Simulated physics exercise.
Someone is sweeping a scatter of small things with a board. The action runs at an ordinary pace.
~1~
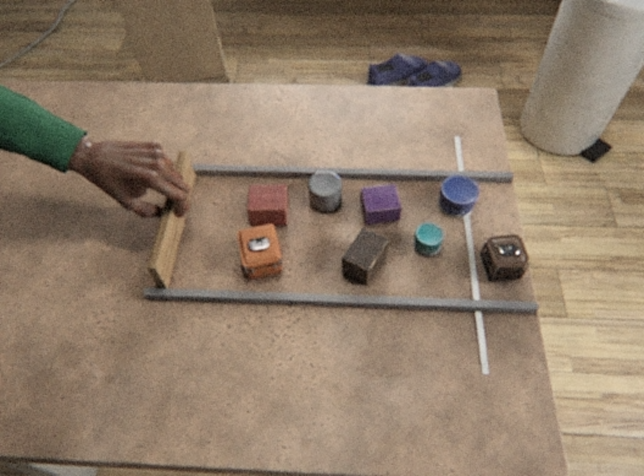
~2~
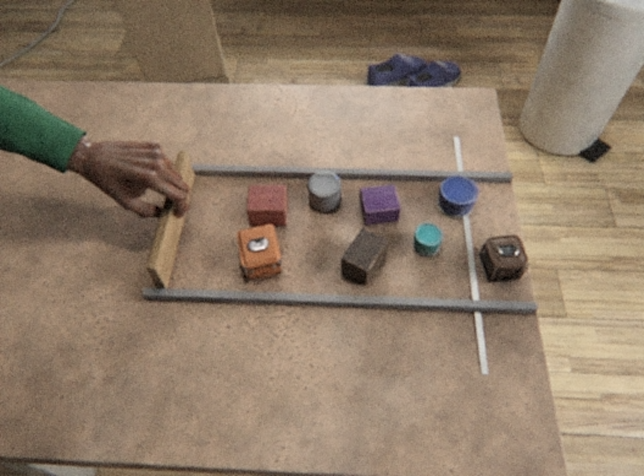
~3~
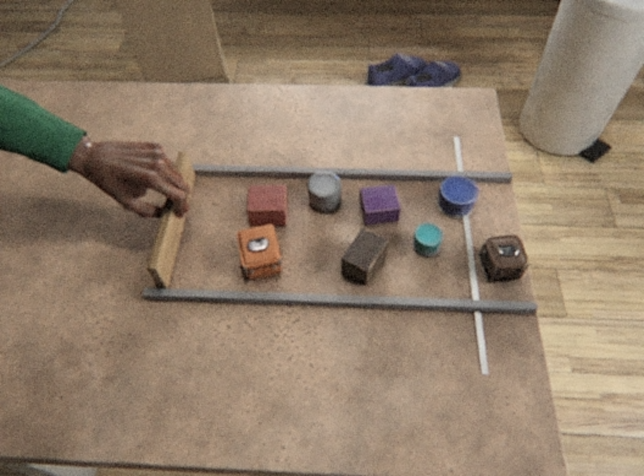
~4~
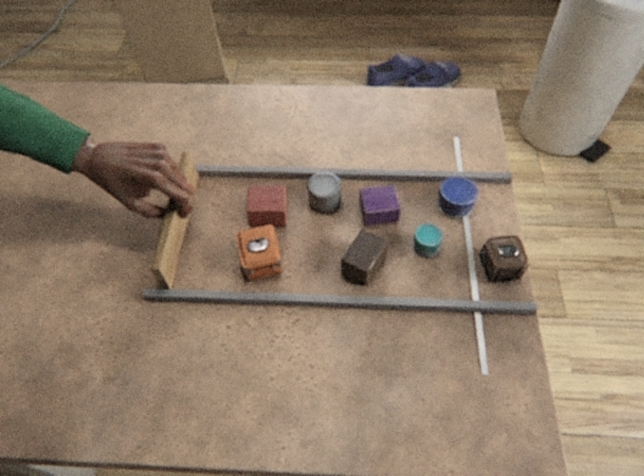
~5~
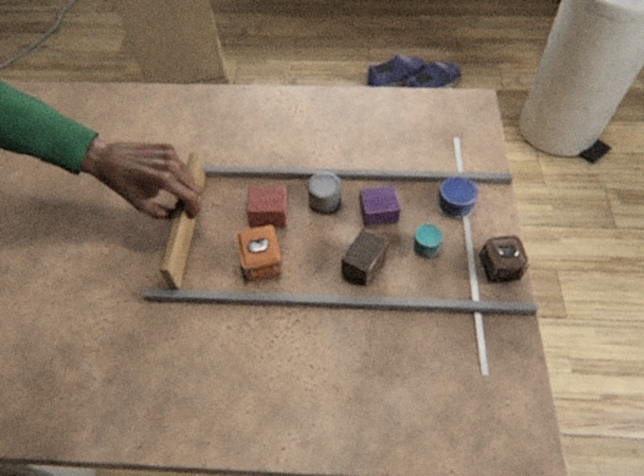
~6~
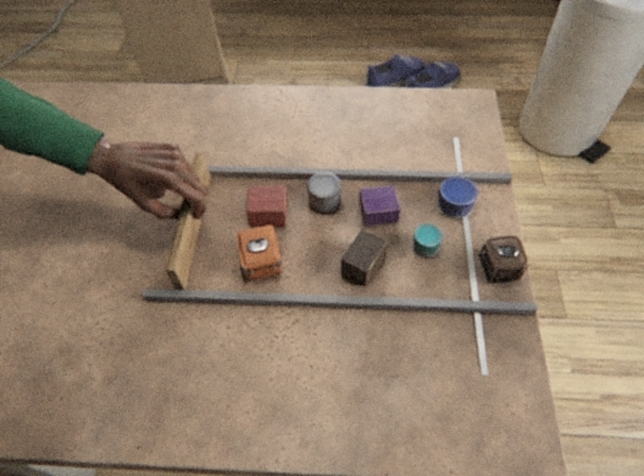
A hand slides a wooden board slightly right toward scattered small blocks and pots between rails.
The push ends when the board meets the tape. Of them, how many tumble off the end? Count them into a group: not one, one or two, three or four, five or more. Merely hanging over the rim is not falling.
Group: Three or four.
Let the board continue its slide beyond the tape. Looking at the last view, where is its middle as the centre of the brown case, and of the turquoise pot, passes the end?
For the brown case at (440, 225), for the turquoise pot at (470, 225).
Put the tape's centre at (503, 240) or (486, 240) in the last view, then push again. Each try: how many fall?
In the first try the count is 5, and in the second it is 5.
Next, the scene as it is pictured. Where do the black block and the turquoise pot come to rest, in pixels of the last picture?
The black block settles near (527, 261); as for the turquoise pot, near (522, 234).
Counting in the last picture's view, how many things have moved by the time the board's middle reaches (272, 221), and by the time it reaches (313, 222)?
That gives 3 for the first and 5 for the second.
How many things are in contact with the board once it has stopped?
In total, 3.
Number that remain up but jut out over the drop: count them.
The number is 2.
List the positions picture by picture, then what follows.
Brown case (504, 258); blue pot (458, 197); turquoise pot (428, 239); board (174, 217); tape (469, 238), in the first frame.
Blue pot (457, 197); black block (364, 256), in the second frame.
Turquoise pot (428, 240); grey lid (325, 192), in the third frame.
Brown case (503, 259); orange case (260, 253), in the fourth frame.
Blue pot (457, 198); red block (268, 206), in the fifth frame.
Brown case (503, 259); blue pot (457, 198); turquoise pot (427, 241); board (190, 219); tape (468, 239), in the sixth frame.
Soon after, none off yet; brown case at rest near (503, 259); blue pot at rest near (457, 198); turquoise pot at rest near (427, 241).
Then, none off yet; brown case at rest near (503, 259); blue pot at rest near (457, 198); turquoise pot moving near (433, 240).
Further on, none off yet; brown case moved a little near (516, 260); blue pot moved about its own width near (518, 199); turquoise pot moved well along near (486, 232).
At rest, the number that fall off is three or four; fallen, purple block, blue pot and brown case.
